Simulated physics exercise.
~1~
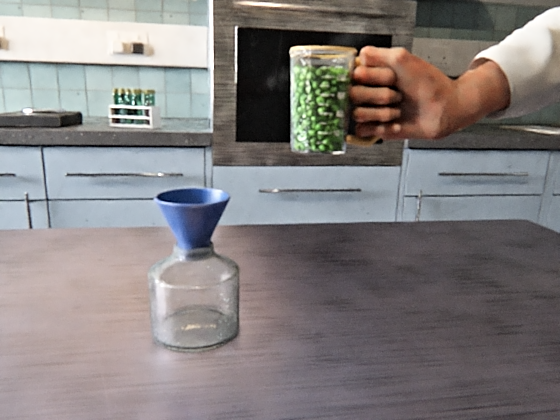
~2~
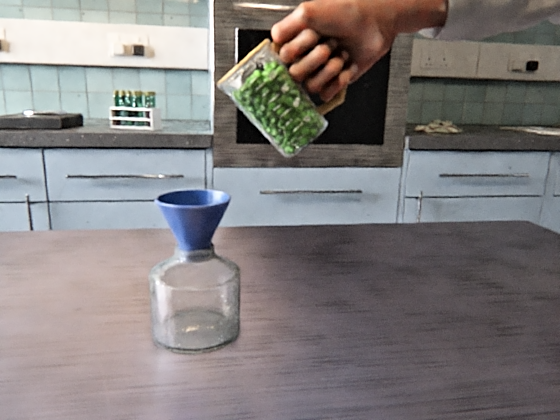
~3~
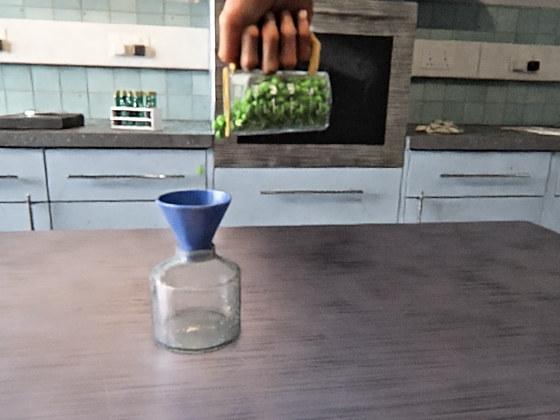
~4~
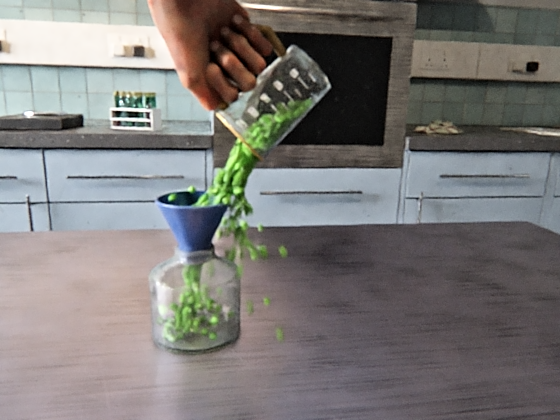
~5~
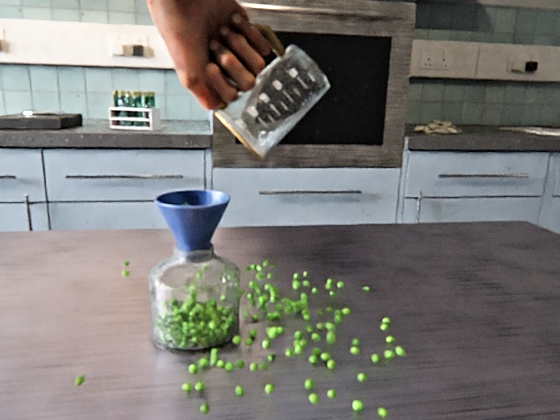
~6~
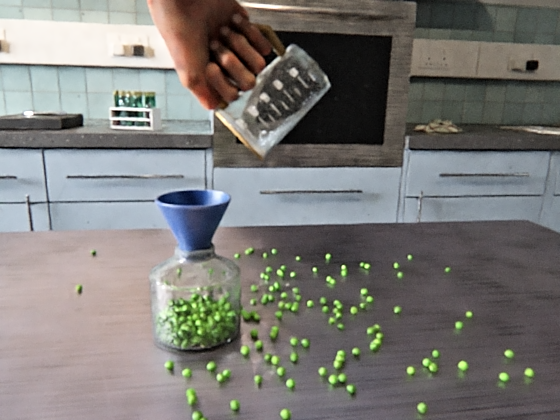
In this clip, a hand moves a clear cup of green peas left and tips it over a blue funnel in a glass jar on a table, emptying it; most peas land in the jar, while others scatter and roll across the tabletop.
